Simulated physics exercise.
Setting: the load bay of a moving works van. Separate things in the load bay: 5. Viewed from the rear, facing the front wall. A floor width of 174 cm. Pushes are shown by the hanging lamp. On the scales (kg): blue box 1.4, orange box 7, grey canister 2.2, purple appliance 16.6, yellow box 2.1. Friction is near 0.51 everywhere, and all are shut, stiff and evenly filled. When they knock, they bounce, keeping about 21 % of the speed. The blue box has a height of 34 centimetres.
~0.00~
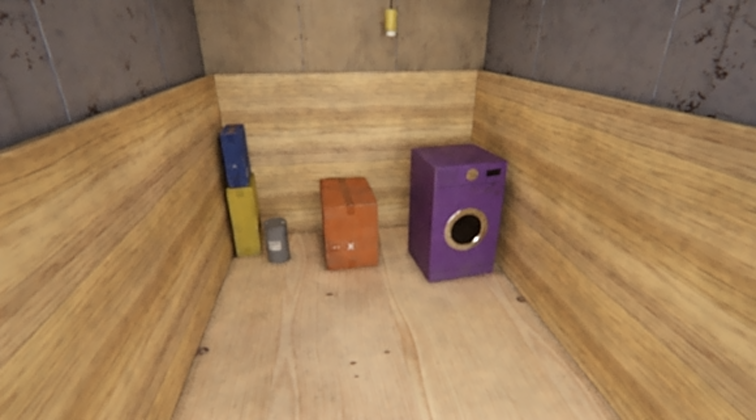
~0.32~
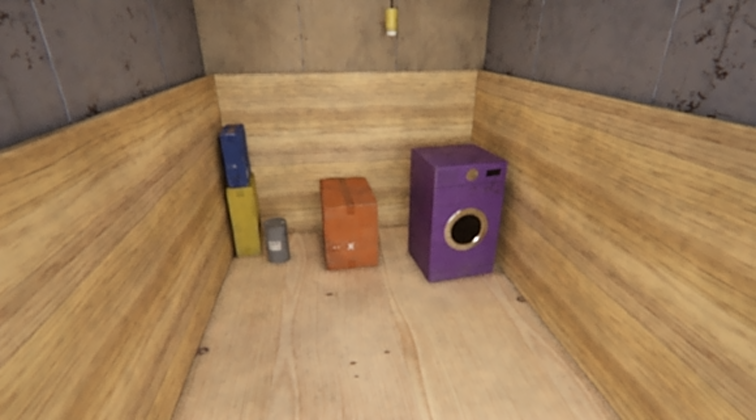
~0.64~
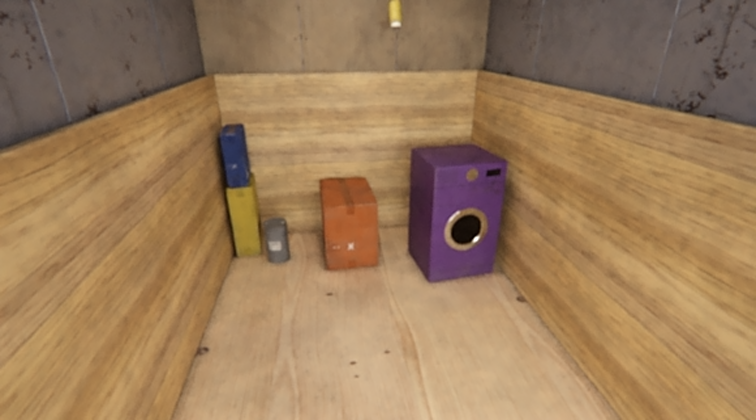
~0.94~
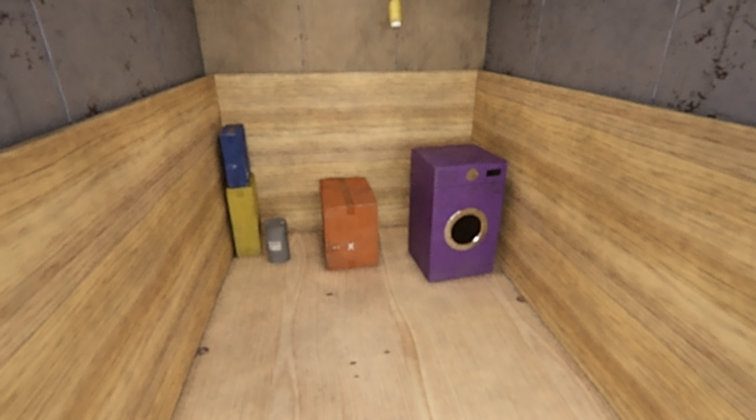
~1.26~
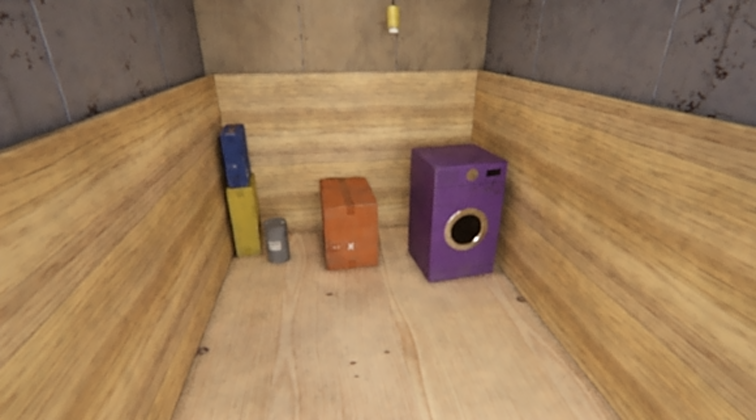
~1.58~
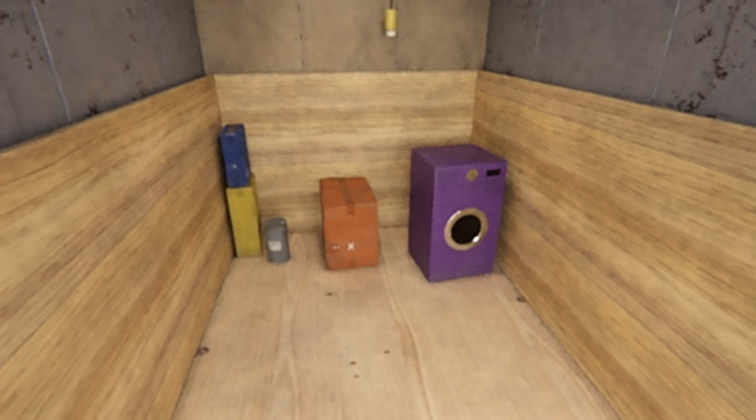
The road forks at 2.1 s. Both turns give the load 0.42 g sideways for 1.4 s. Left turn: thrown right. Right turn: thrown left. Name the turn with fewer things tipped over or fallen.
I'd swing right.
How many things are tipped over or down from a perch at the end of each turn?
Count for left: 3; count for right: 0.
Turning left. Around 2.78 s, load feels 0.42 g right; blue box at 33° to upright near (303, 163); yellow box at 34° to upright; grey canister at 3° to upright.
Around 3.18 s, load feels 0.42 g right; blue box now down from a perch; orange box shifted 6 cm near (356, 219); yellow box on its side.
Around 3.78 s, no push; orange box shifted 11 cm near (364, 219); yellow box on its side; grey canister on its side.
Finally (4.8 s), down from a perch, blue box; on their side or leaning hard in the load bay, grey canister and yellow box; the other 2 still in place (within 15 cm). Final places as that camera would see them, blue box near (427, 225), orange box near (364, 219).
Turning right instead, nothing is lost, 0 of 5 in all.
